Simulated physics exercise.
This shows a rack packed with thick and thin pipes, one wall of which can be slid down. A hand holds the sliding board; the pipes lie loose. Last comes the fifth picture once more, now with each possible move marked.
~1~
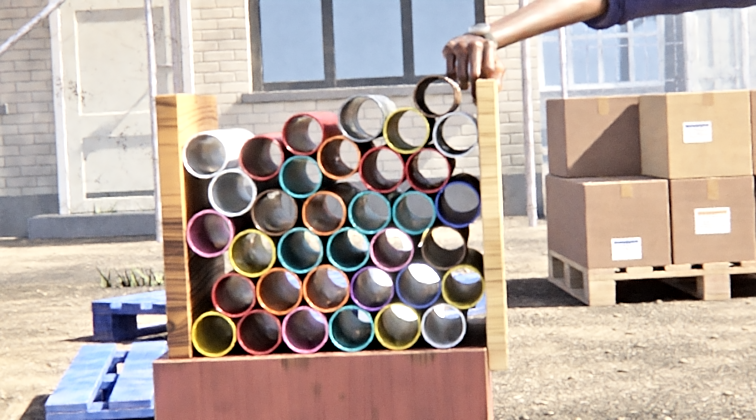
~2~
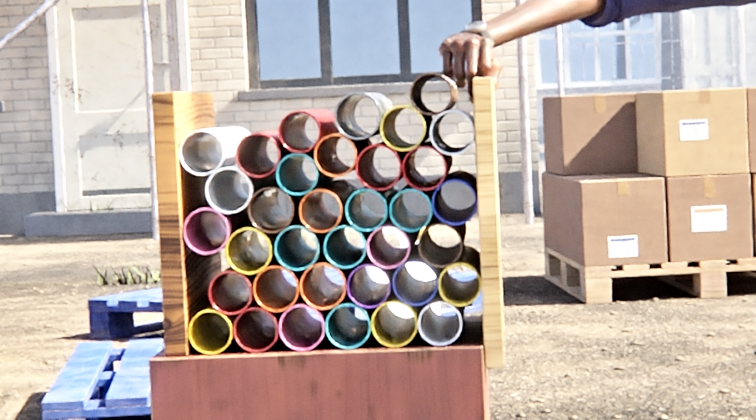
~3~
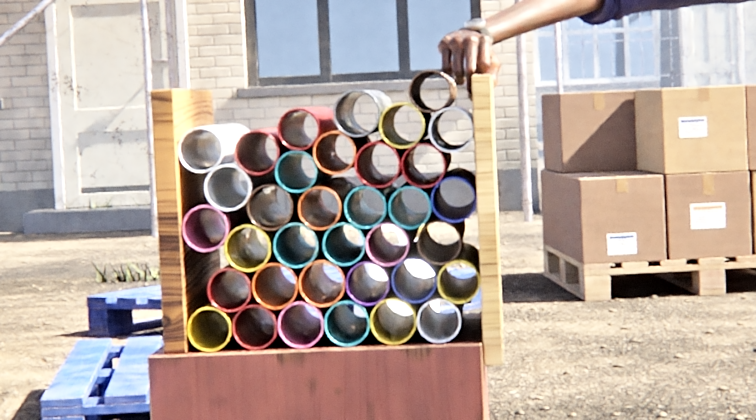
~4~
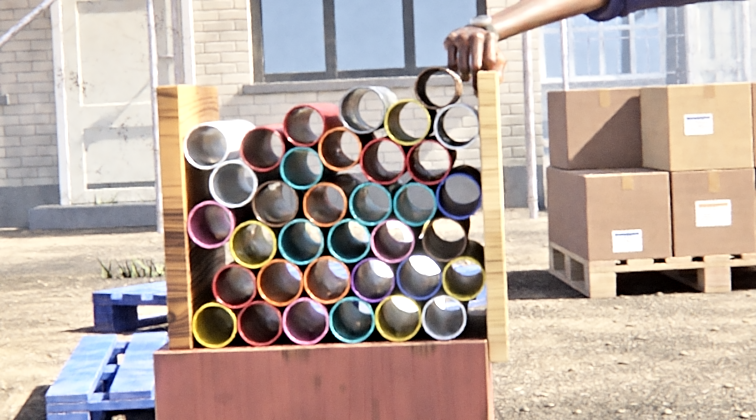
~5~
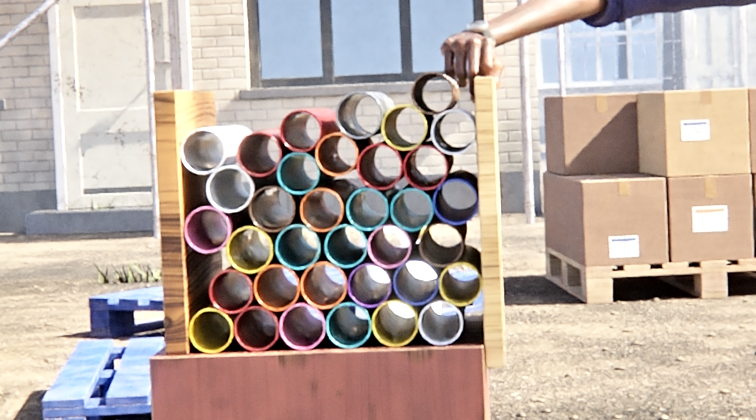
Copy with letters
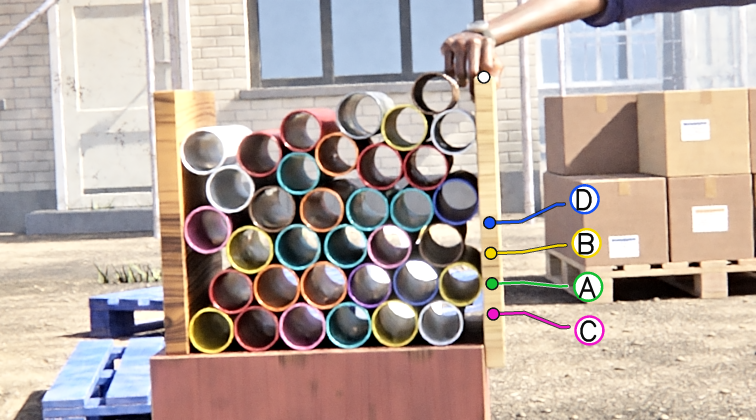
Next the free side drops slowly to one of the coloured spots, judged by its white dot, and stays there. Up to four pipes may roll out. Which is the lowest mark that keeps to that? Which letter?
The answer is mark D.
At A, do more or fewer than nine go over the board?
At A, fewer than nine.
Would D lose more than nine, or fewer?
It loses fewer than nine.
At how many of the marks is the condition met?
One of the four.
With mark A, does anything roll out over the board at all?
Yes.
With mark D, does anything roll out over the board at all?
Yes, at D.
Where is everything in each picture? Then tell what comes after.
A yellow pipe (214, 334); a white pipe (443, 326); a brown pipe (444, 248), in the first picture.
A brown pipe (440, 245); a blue pipe (455, 202), in the second picture.
A red pipe (423, 166); a pink pipe (206, 229), in the third picture.
A red pipe (262, 149); side board (494, 207), in the fourth picture.
A yellow pipe (211, 331); a white pipe (441, 323); a brown pipe (441, 245), in the fifth picture.
On the marked copy, A at (492, 284); B at (491, 253); C at (493, 314); D at (490, 222); the white dot at (484, 77).
Taking D. A third of the way, top of the board (476, 143).
Two thirds of the way, top of the board (479, 219).
When it is over, top of the board (480, 222), two out over the board.
As for the rest, A five out over the board; B five out over the board; C more than four out over the board.
